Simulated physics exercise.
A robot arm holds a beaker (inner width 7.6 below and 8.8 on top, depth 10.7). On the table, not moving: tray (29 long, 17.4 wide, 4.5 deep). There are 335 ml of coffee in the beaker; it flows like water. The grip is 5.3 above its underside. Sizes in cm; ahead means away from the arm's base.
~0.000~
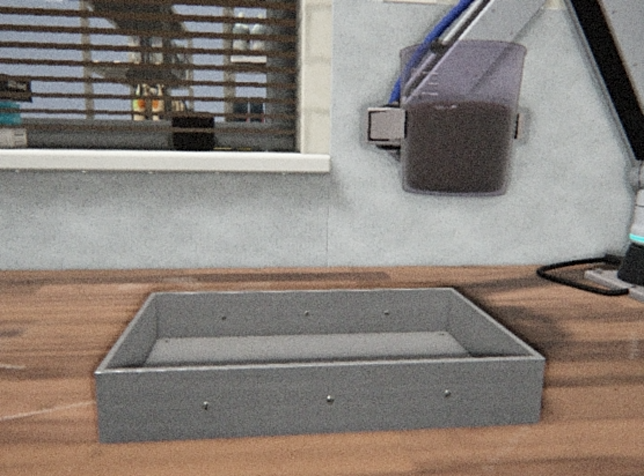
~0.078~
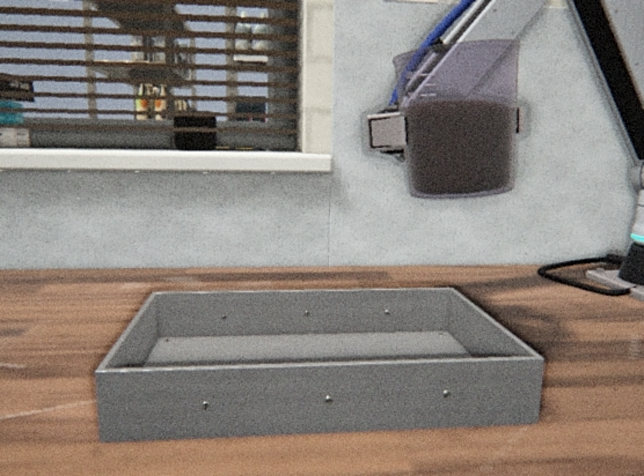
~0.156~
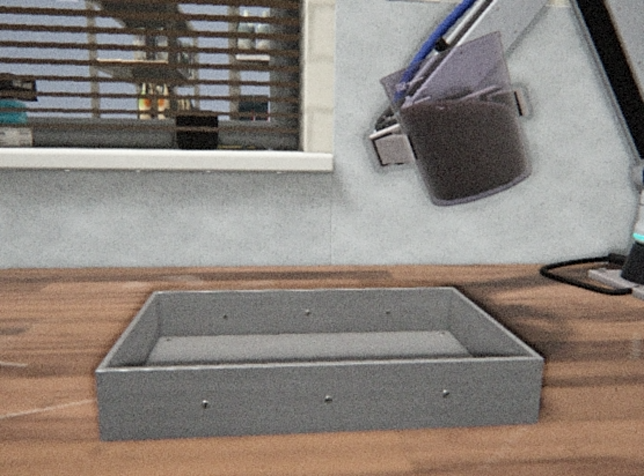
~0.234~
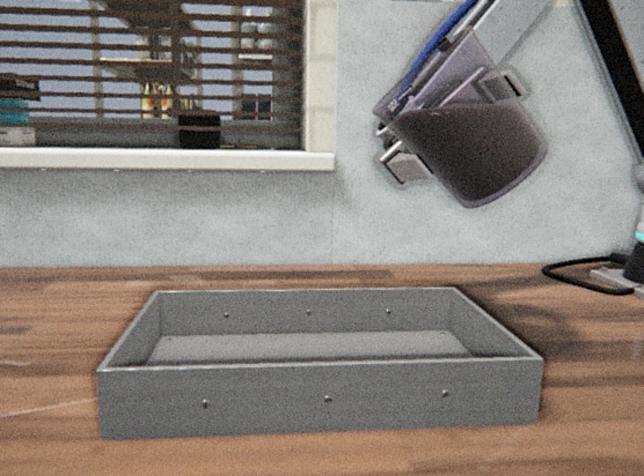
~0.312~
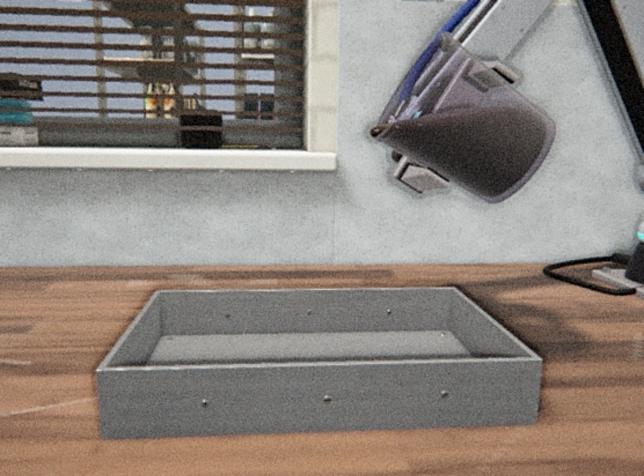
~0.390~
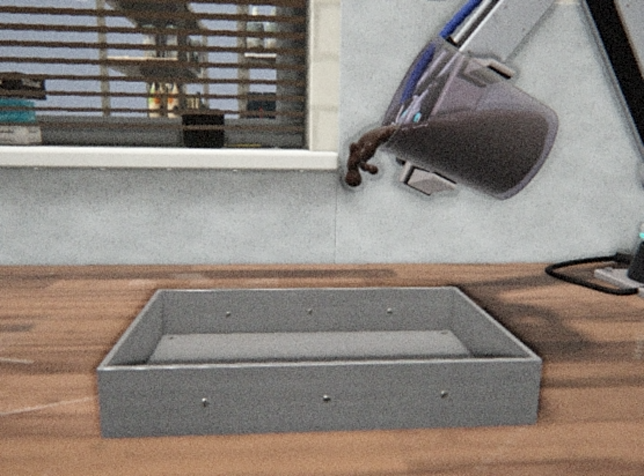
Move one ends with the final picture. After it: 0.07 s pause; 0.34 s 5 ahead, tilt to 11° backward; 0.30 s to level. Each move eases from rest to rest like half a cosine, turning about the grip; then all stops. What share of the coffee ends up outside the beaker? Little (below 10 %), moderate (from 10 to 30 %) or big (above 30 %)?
Outside the beaker the share is moderate, from 10 to 30 %.
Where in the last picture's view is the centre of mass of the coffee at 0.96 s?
Near (384, 180).
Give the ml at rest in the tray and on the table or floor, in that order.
About 40, 5 ml.
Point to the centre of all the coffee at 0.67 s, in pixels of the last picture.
Around (404, 177).
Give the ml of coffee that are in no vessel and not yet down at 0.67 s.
About 5 ml.
By 0.67 s, tilted 12° forward, liquid up to 22 above the table; 285 ml in the beaker, 40 ml in the tray, 5 ml in the air or running down outside.
By 0.96 s, tilted 5° backward, liquid up to 22 above the table; 285 ml in the beaker, 45 ml in the tray.
By 1.30 s, level, liquid up to 22 above the table; 285 ml in the beaker, 45 ml in the tray, 5 ml on the table or floor.
By 2.10 s, level, liquid up to 22 above the table; 285 ml in the beaker, 45 ml in the tray, 5 ml on the table or floor.
Final state, 285 ml in the beaker, 45 ml in the tray, 5 ml on the table or floor. That is 14 % outside the beaker.
